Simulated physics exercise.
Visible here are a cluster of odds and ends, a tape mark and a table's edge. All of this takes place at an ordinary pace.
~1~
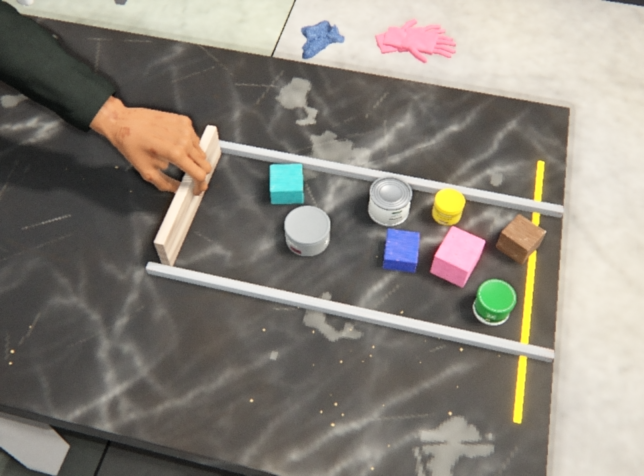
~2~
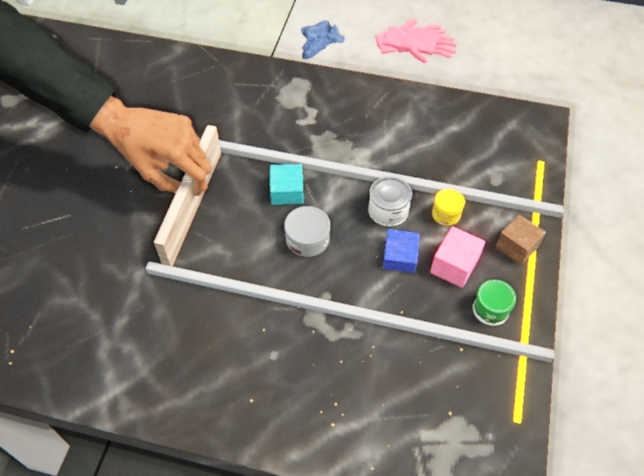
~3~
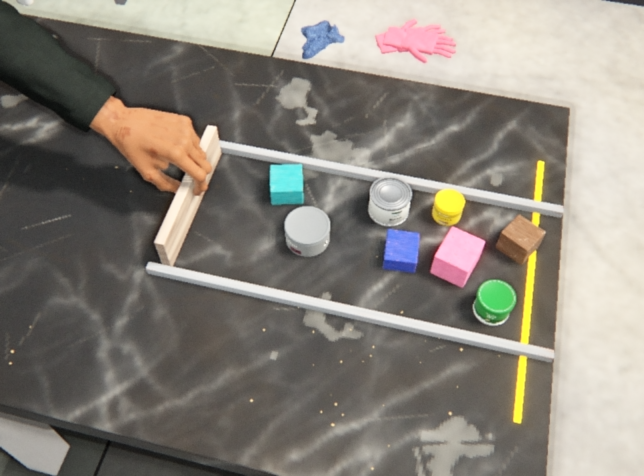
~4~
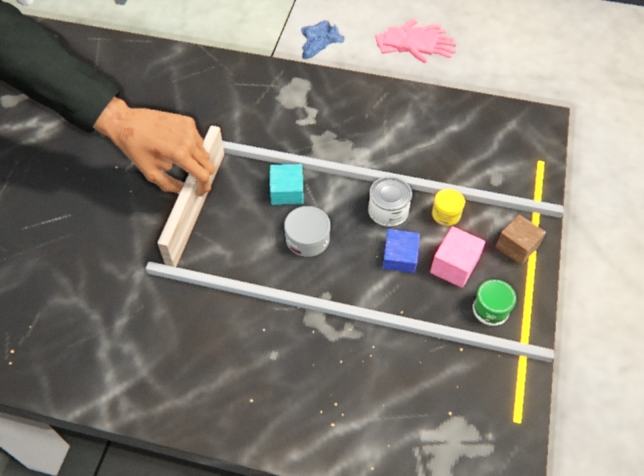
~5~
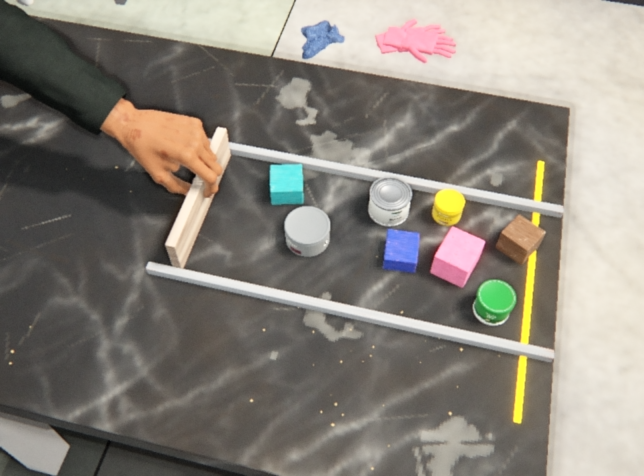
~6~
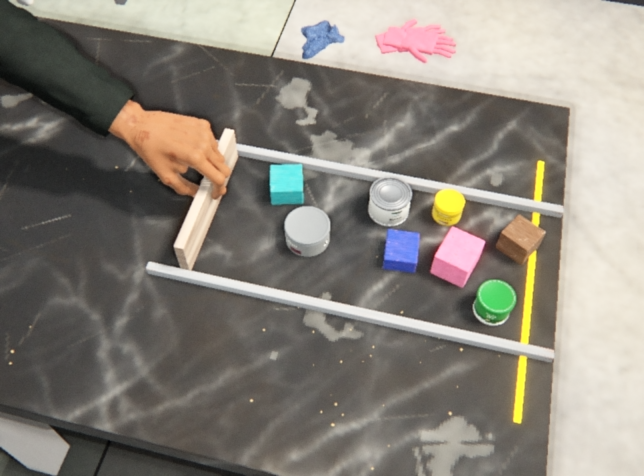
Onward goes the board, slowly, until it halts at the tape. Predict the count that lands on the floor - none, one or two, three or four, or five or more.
Count them up and five or more have fallen.
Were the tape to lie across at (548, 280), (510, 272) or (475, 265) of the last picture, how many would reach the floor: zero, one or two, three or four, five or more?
Taking the tapes one after another, the count is 5 or more, then at least five, then one to two.
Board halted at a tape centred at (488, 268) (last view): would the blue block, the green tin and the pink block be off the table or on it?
In that case the blue block does not drop, the green tin does not drop, the pink block tips off.
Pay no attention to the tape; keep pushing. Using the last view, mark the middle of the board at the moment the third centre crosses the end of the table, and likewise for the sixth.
In pixels, around (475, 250) followed by around (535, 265).
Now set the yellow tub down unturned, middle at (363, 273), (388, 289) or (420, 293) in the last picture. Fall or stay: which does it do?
In the given order it stays in place, stays in place and stays in place.
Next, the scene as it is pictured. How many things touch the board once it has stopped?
That makes 3.
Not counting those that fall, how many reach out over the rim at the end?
Answer: 3.
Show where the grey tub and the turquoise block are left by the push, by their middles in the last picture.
Final spots - grey tub (556, 283), turquoise block (553, 240).
A little later, none off yet; brown block at rest near (520, 240); green tin at rest near (494, 303); pink block at rest near (457, 257).
When it is over, the number that fall off is five or more; down, white pot, blue block, yellow tub, pink block and brown block.
